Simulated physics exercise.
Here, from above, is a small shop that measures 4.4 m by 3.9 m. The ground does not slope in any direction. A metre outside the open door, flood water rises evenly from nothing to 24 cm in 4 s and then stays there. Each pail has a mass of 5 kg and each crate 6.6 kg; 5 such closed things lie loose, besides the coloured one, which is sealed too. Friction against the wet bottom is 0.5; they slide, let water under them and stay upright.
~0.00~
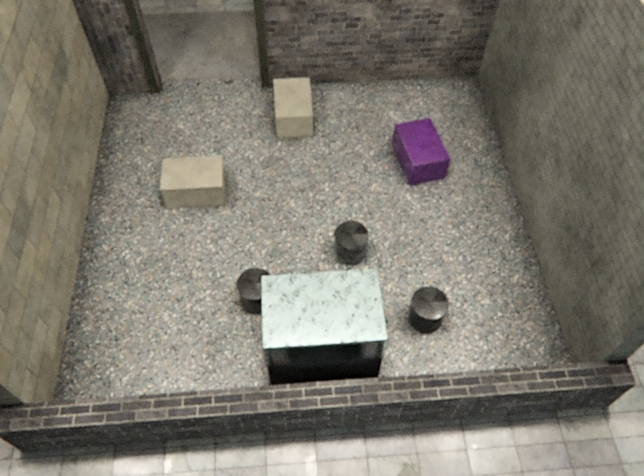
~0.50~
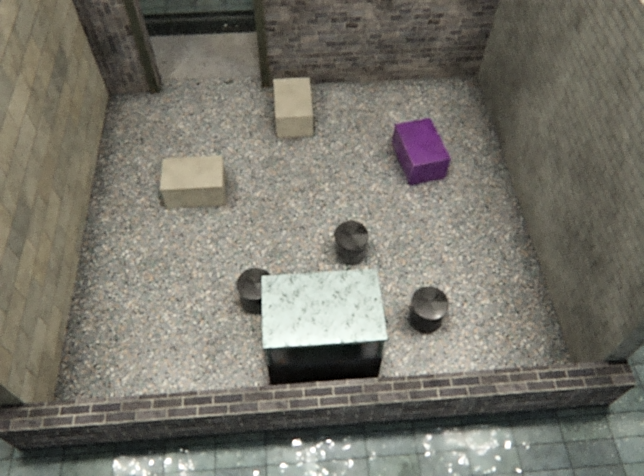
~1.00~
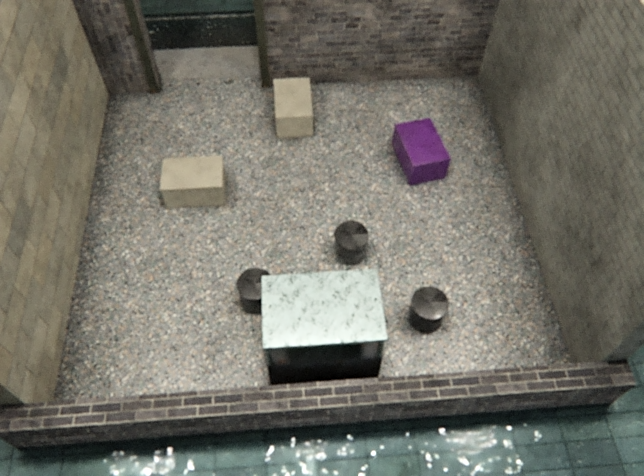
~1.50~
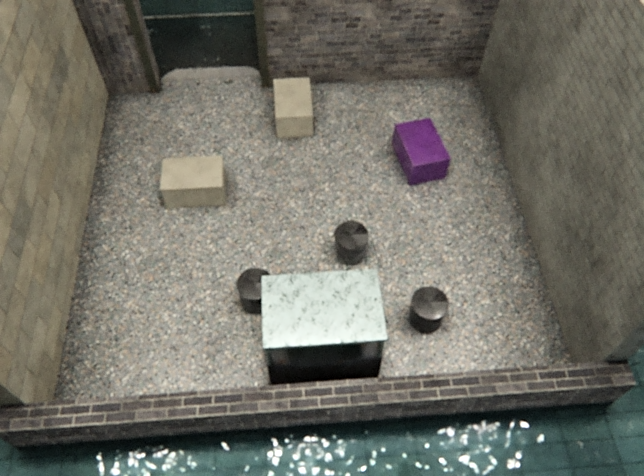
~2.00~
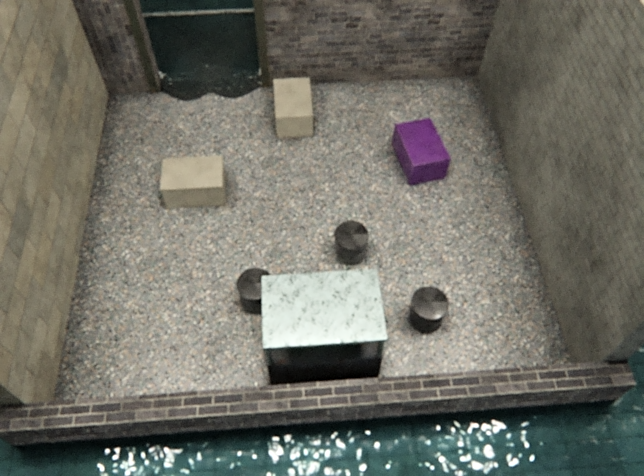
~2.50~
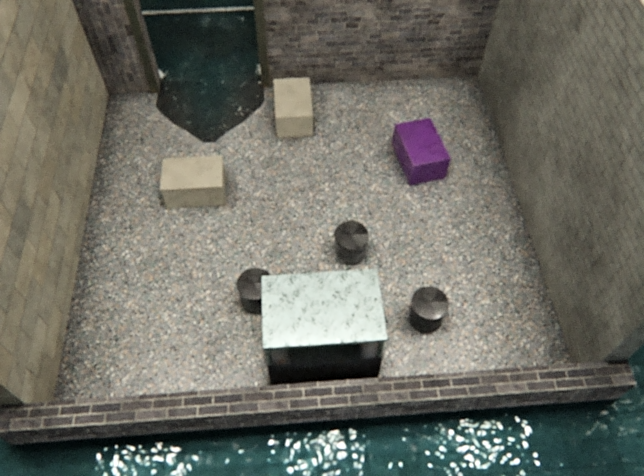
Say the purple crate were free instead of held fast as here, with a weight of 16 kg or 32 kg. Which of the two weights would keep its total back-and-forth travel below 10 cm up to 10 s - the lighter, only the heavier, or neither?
The lighter one already.
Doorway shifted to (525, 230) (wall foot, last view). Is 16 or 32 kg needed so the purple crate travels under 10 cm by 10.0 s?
Under that setup, the heavy option is needed.
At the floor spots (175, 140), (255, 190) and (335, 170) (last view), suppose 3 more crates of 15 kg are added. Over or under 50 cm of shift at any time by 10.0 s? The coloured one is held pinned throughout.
Note, in sequence: Exceeded, exceeded, not exceeded.
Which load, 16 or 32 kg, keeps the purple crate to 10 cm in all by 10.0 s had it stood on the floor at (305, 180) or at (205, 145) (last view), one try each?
At the first spot the heavier mass is required, at the second nothing offered works.
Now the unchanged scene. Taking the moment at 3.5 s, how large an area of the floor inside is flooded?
Wet: Near 3.0 m2.
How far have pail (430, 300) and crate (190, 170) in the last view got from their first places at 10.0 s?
The first is 80 cm from its start, the second 120 cm.
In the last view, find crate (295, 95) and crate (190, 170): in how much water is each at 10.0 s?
Close to 2 and 15 centimetres.
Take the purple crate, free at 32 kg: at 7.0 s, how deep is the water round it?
Depth: Approx. 1 cm.
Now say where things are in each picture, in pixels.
In the first frame, the purple crate at (422, 141), on the bottom; water covers 0.0 m2; 0 of 6 have shifted.
In the second frame, the purple crate at (422, 141), on the bottom; 0.0 m2 under water; 0 of 6 have shifted.
In the third frame, the purple crate at (422, 141), on the bottom; water covers 0.0 m2; 0 of 6 have shifted.
In the fourth frame, the purple crate at (422, 141), on the bottom; water covers 0.0 m2; 0 of 6 have shifted.
In the fifth frame, the purple crate at (422, 141) rests on the ground; 0.1 m2 under water; 0 of 6 have shifted.
In the sixth frame, the purple crate at (422, 141) rests on the ground; water covers 0.7 m2; 0 of 6 have shifted.
After 3.5 s the purple crate would be 0 cm from its start with 16 kg and 0 cm from its start with 32 kg; 0 cm of water round it then.
After 4.5 s the purple crate would be 0 cm from its start with 16 kg and 0 cm from its start with 32 kg; 0 cm of water round it then.
After 7.0 s the purple crate would be 0 cm from its start with 16 kg and 0 cm from its start with 32 kg; 1 cm of water round it then.
After 10.0 s the purple crate would be 0 cm from its start with 16 kg and 0 cm from its start with 32 kg; 3 cm of water round it then.
